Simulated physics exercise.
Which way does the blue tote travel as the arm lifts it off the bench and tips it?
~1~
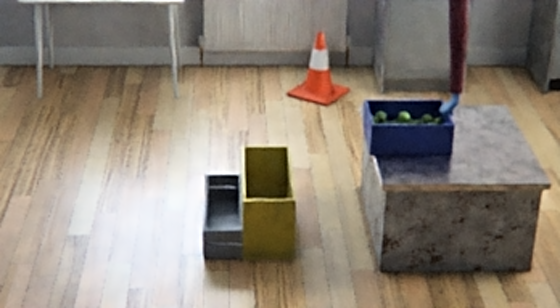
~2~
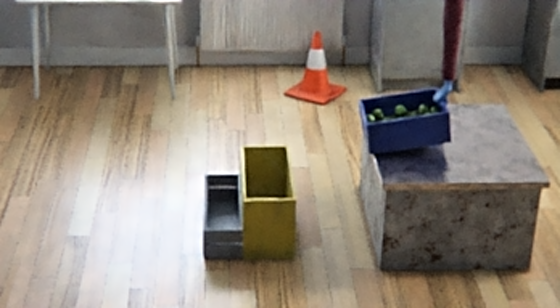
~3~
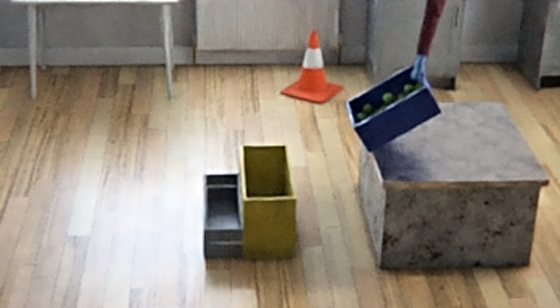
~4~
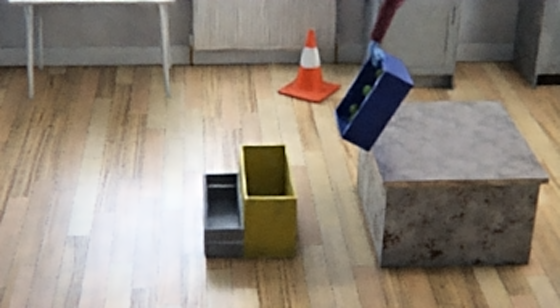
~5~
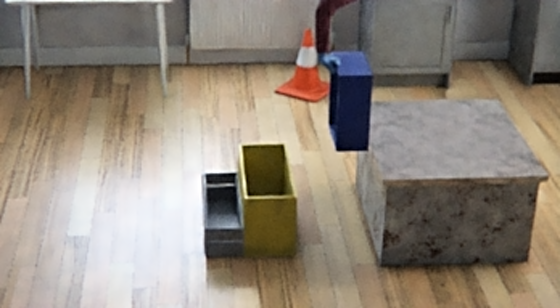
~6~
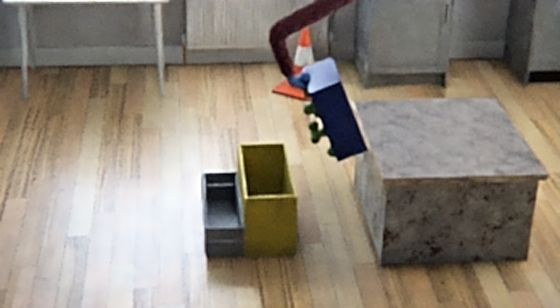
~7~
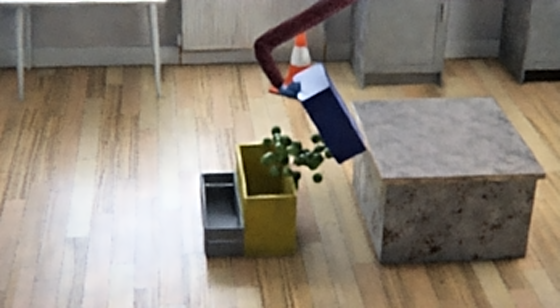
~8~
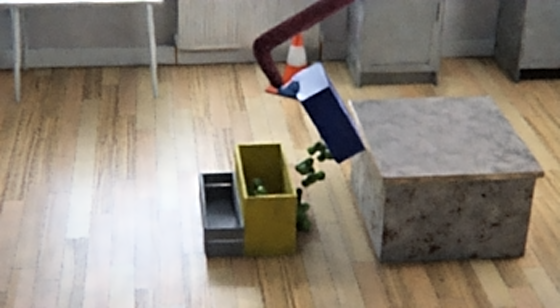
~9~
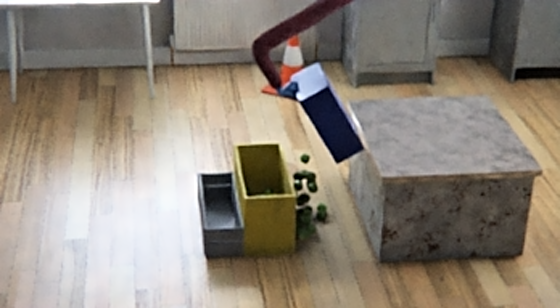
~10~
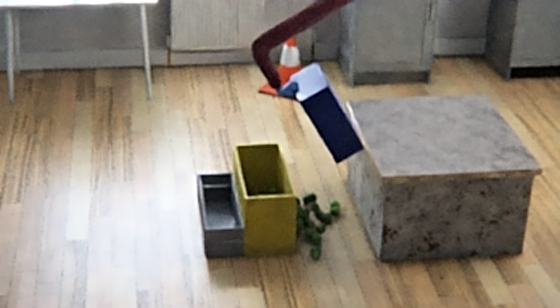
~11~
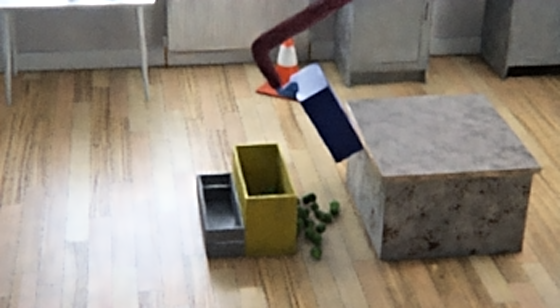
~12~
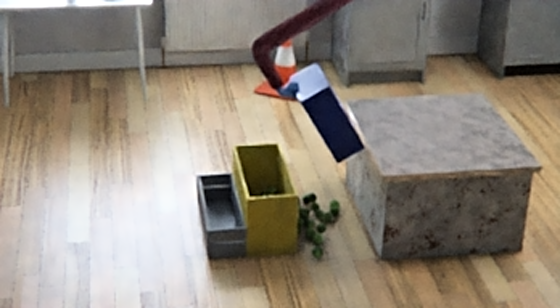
The blue tote moves to the left, off the end of the bench and toward the yellow bin.
